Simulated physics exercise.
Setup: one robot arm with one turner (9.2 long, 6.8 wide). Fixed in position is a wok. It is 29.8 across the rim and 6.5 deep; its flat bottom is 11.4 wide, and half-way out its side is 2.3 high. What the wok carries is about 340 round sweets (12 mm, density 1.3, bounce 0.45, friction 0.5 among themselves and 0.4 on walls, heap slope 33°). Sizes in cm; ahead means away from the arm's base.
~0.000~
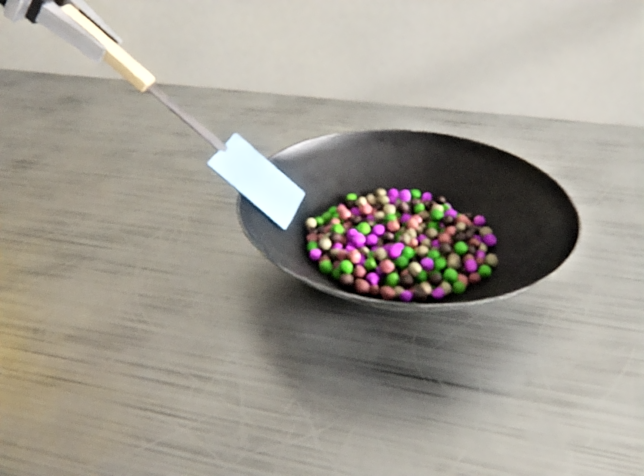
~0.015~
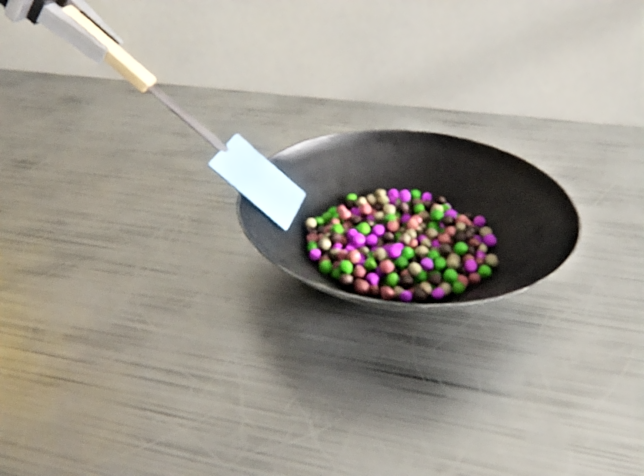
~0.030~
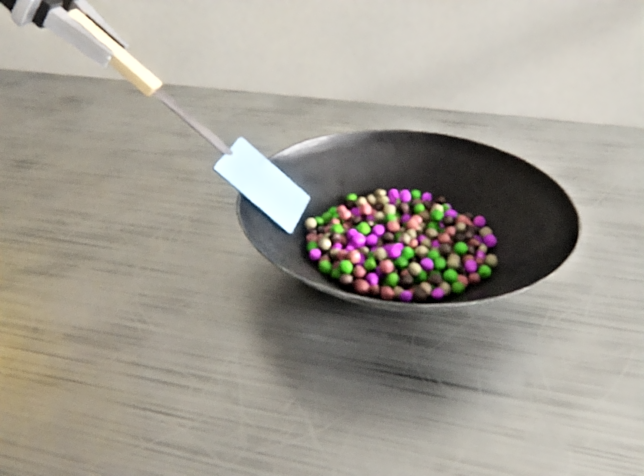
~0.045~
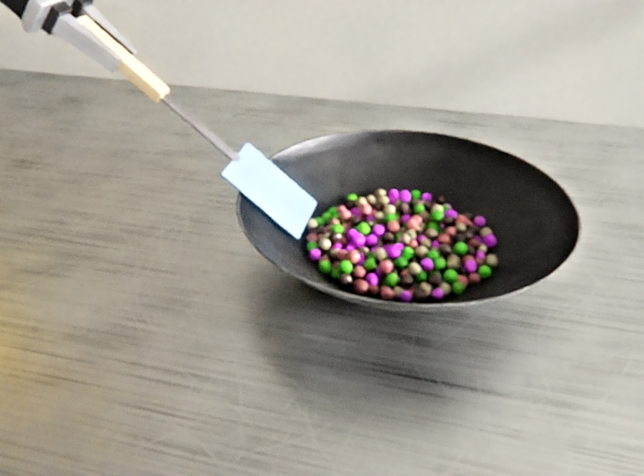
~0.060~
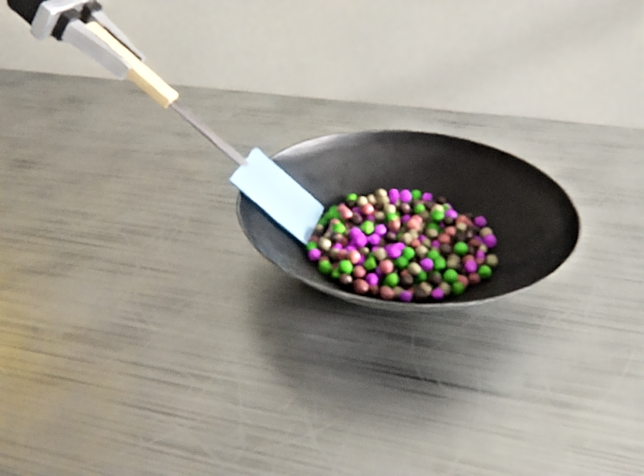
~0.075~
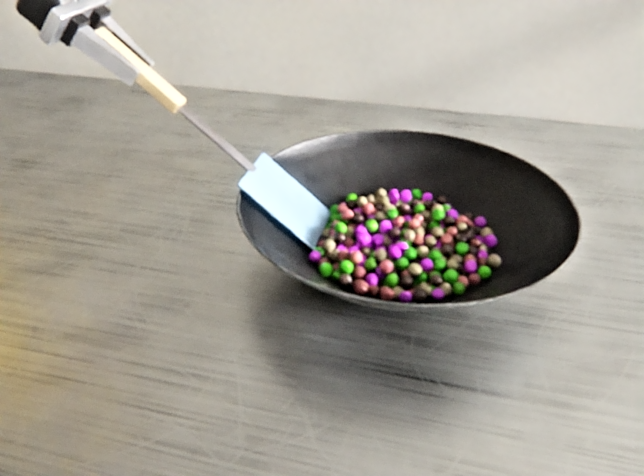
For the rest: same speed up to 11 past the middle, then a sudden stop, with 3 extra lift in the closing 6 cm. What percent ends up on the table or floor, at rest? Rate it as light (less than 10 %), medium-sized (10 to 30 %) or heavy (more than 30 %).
Rated medium-sized.
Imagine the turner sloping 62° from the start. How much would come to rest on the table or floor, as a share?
Near 20 %.
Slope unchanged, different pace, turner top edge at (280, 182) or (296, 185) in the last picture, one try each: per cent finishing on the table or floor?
Roughly 30 and 35 percent.
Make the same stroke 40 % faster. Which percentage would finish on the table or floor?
In that case some 25 per cent.
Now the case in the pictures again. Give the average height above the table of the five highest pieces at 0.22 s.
About 5 cm.
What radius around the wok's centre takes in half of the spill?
Roughly 24 cm from the middle.
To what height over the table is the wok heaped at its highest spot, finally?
About 6.0 centimetres.
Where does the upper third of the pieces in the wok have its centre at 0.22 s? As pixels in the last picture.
Roughly pixel (464, 240).
By 0.22 s, sloping 40°, highest piece 5 above the table; 342 in the wok.
By 0.36 s, sloping 40°, highest piece 6 above the table; 342 in the wok.
By 0.63 s, sloping 40°, highest piece 8 above the table; 291 in the wok, 40 on the table or floor, 11 on the blade or in flight.
By 1.68 s, sloping 40°, highest piece 6 above the table; 291 in the wok, 51 on the table or floor.
Final count, 291 in the wok, 51 on the table or floor. That is 15 % on the table or floor.
